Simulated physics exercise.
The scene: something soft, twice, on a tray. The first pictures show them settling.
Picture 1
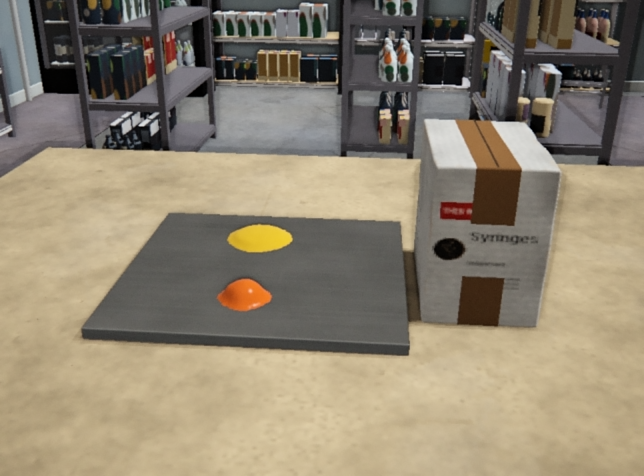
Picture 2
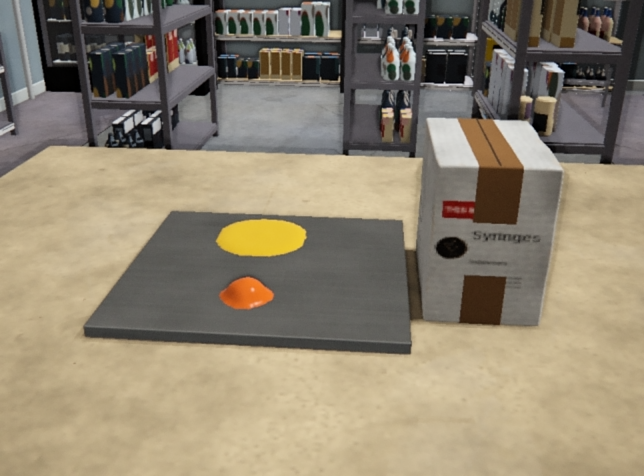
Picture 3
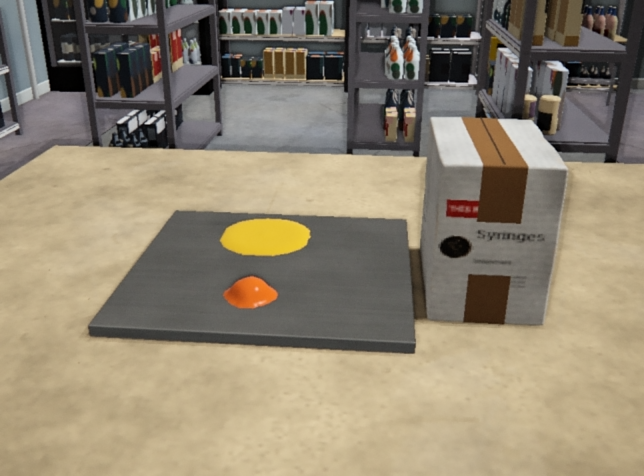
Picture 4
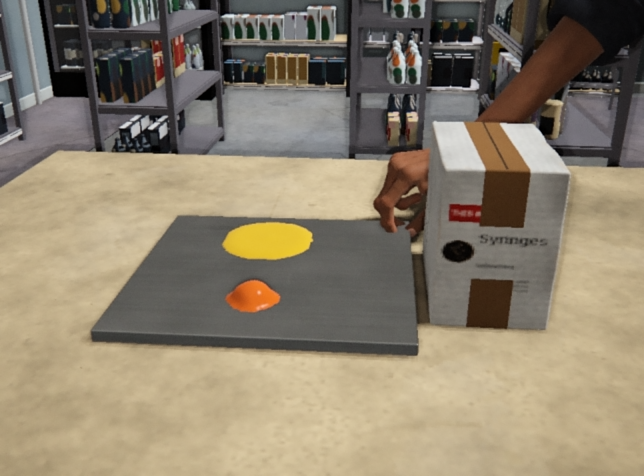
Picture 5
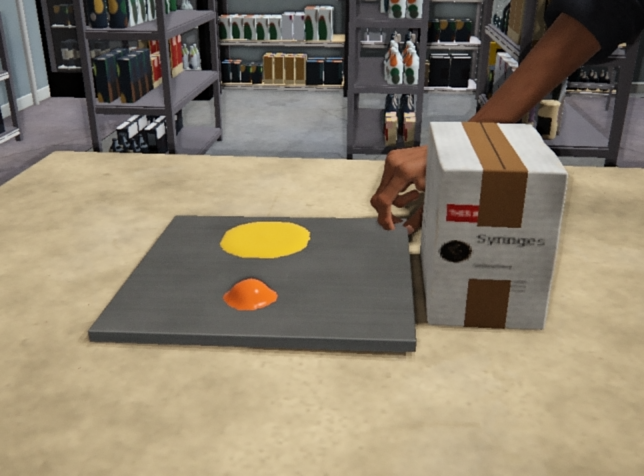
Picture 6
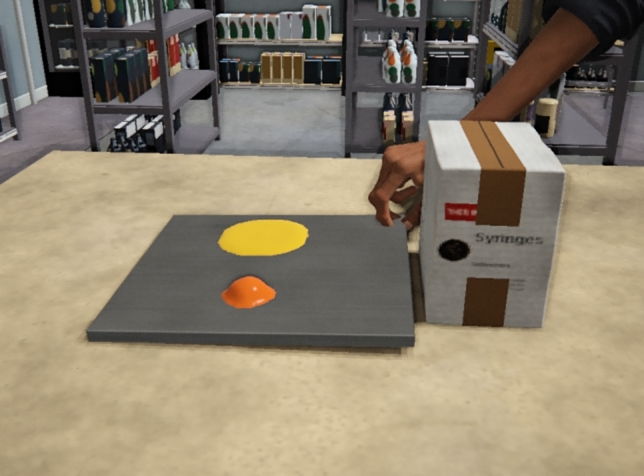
Yellow liquid spreads thin beside an orange mound, then a hand slightly raises the tray's end.
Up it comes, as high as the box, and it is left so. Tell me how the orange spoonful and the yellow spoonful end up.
The orange spoonful keeps clear of the edge and the yellow spoonful drips off the end.
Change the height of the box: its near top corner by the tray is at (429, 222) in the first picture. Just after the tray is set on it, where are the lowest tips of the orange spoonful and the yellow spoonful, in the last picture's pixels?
At (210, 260), and at (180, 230).
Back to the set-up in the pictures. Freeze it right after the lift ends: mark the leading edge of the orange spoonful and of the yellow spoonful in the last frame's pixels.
In turn (192, 235) and (150, 237).
A moment on, slope about 36°; the orange spoonful has not moved; the yellow spoonful has crept down a long way.
Further on, the orange spoonful has not moved; the yellow spoonful is dripping off the low end.
When it is over, slope about 36°; the orange spoonful has not moved; the yellow spoonful is dripping off the low end.
